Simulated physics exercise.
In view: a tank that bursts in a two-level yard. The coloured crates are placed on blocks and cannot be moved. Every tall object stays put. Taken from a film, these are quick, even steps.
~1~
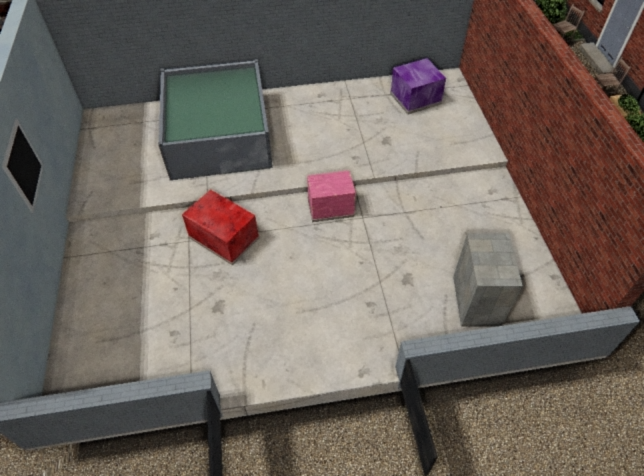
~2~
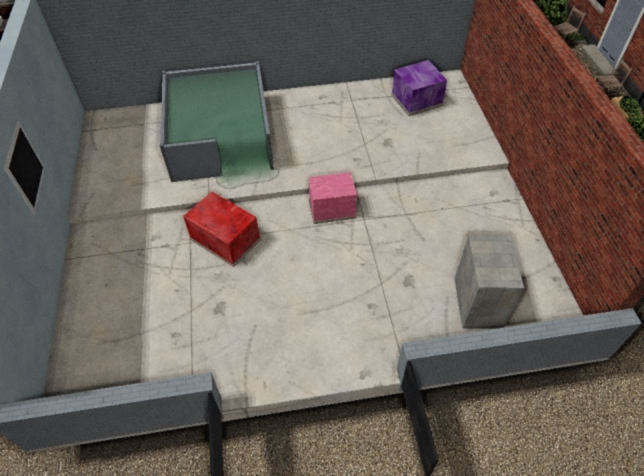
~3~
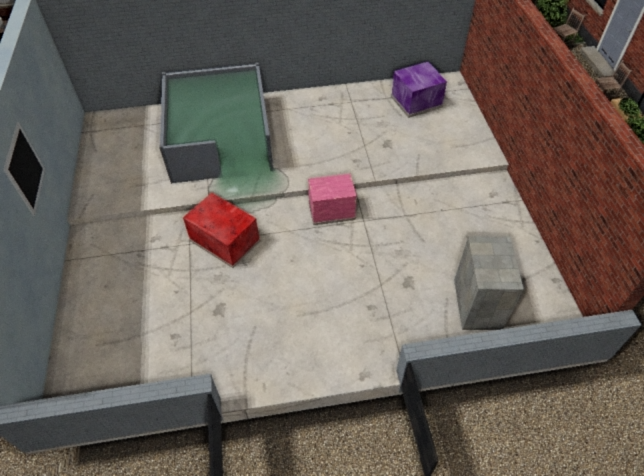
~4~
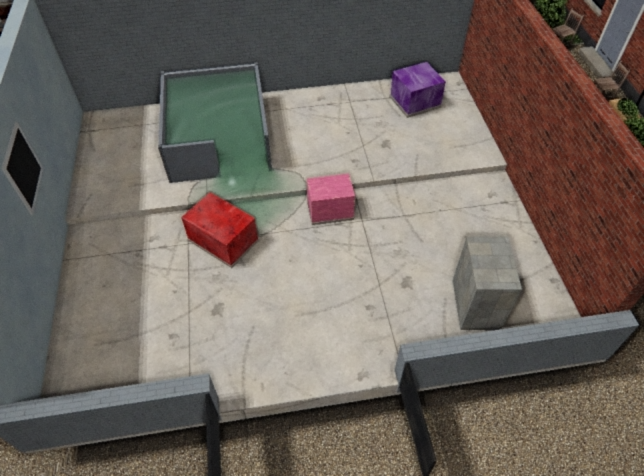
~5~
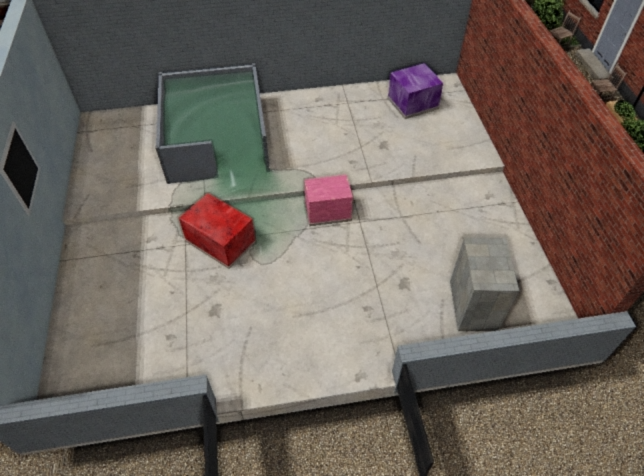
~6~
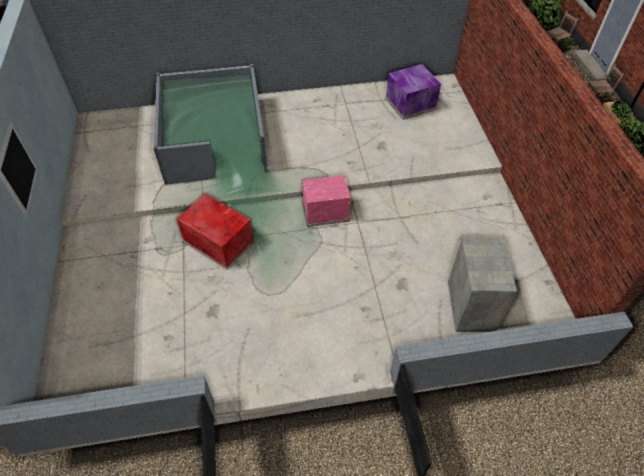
A walled yard on two levels held a tank of green water, which opened at its front right corner, and the water poured out, ran over the low step and spread around the red block.
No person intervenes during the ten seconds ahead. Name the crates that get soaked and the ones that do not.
One by one: The red crate ends up with water on it; the pink crate ends up with water on it; the purple crate ends up clear of the water.
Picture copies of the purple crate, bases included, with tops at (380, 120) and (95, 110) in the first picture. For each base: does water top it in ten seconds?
Going in order, the first stays untouched and the second stays untouched.
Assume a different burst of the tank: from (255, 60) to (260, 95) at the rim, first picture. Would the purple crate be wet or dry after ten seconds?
Looking at the purple, it is hit.
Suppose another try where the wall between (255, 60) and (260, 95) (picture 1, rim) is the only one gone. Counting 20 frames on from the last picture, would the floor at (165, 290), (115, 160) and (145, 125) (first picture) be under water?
Order as asked: Untouched, untouched, untouched.
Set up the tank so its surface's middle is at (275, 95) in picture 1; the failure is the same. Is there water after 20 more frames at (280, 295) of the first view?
Verdict: Under water.
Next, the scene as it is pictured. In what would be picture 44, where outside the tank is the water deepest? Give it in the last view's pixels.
It should be close to (221, 219).
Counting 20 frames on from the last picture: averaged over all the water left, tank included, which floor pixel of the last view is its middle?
Close to pixel (279, 211).
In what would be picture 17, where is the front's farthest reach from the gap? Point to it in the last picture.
Somewhere around (540, 347).
A moment on, water covers 20 % of the floor; the red crate water round its plinth, the pink crate water round its plinth, the purple crate not reached.
Next, water covers 35 % of the floor; the red crate water round its plinth, the pink crate water round its plinth, the purple crate not reached.
Then, water covers 45 % of the floor; the red crate water round its plinth, the pink crate water round its plinth, the purple crate not reached.
Later, water covers 55 % of the floor; the red crate water round its plinth, the pink crate water round its plinth, the purple crate not reached.
In the end, water covers 60 % of the floor; the red crate was topped, the pink crate was topped, the purple crate stayed above the water.
